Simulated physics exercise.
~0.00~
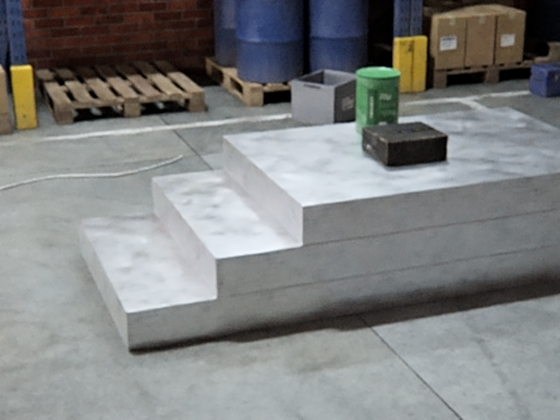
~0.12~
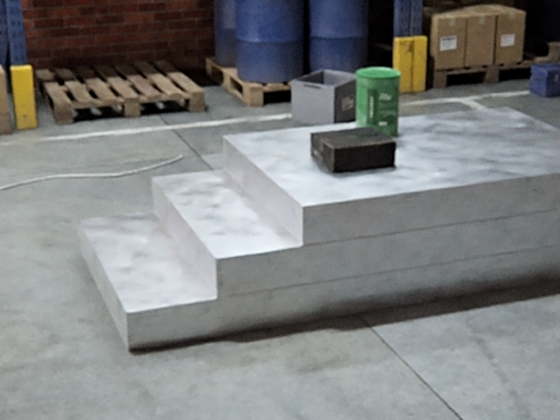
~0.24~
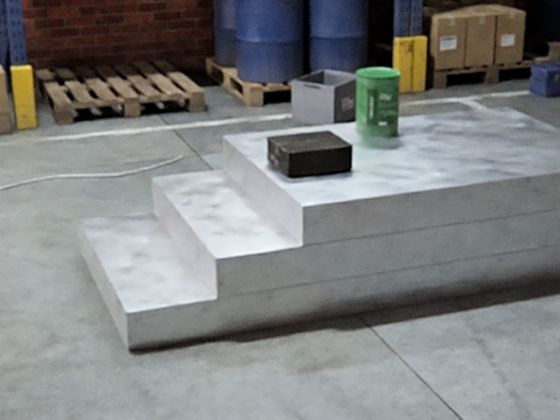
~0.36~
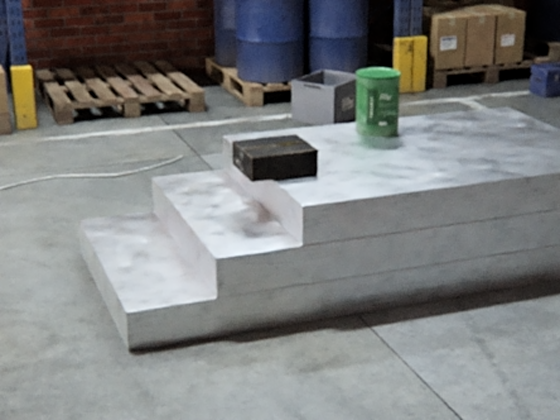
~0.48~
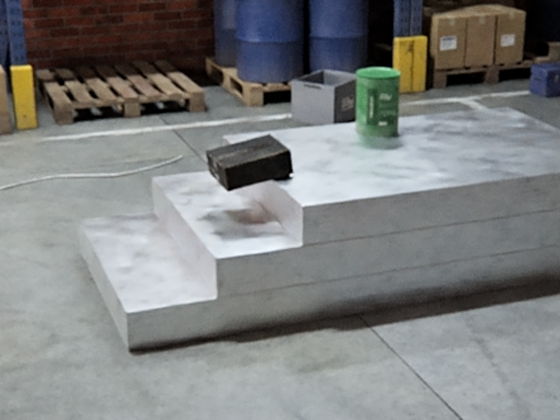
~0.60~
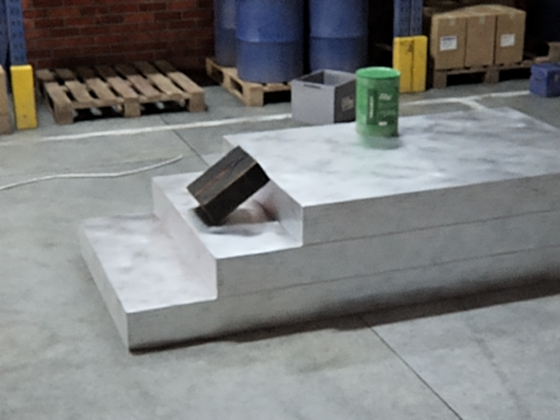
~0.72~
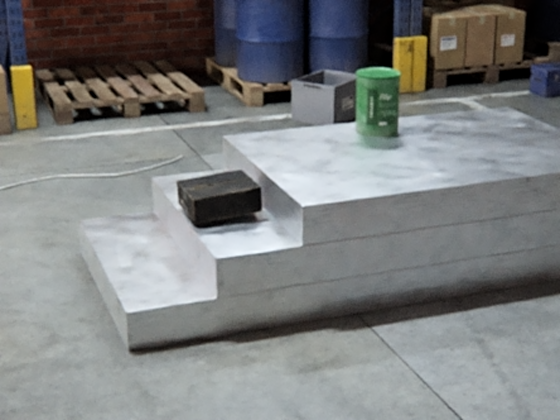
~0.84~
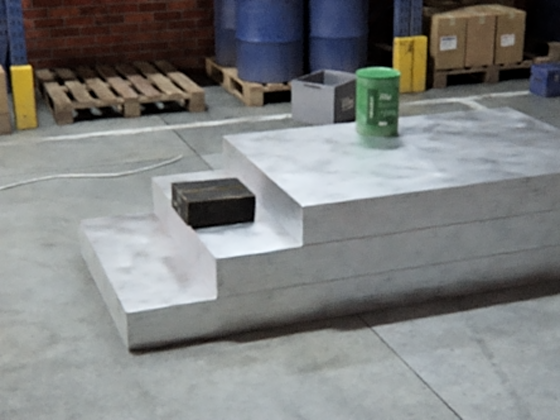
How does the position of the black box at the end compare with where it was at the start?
At the start the black box is on the top of the block, close to the green pail. At the end it is further left and lower, resting on the step just below the top.
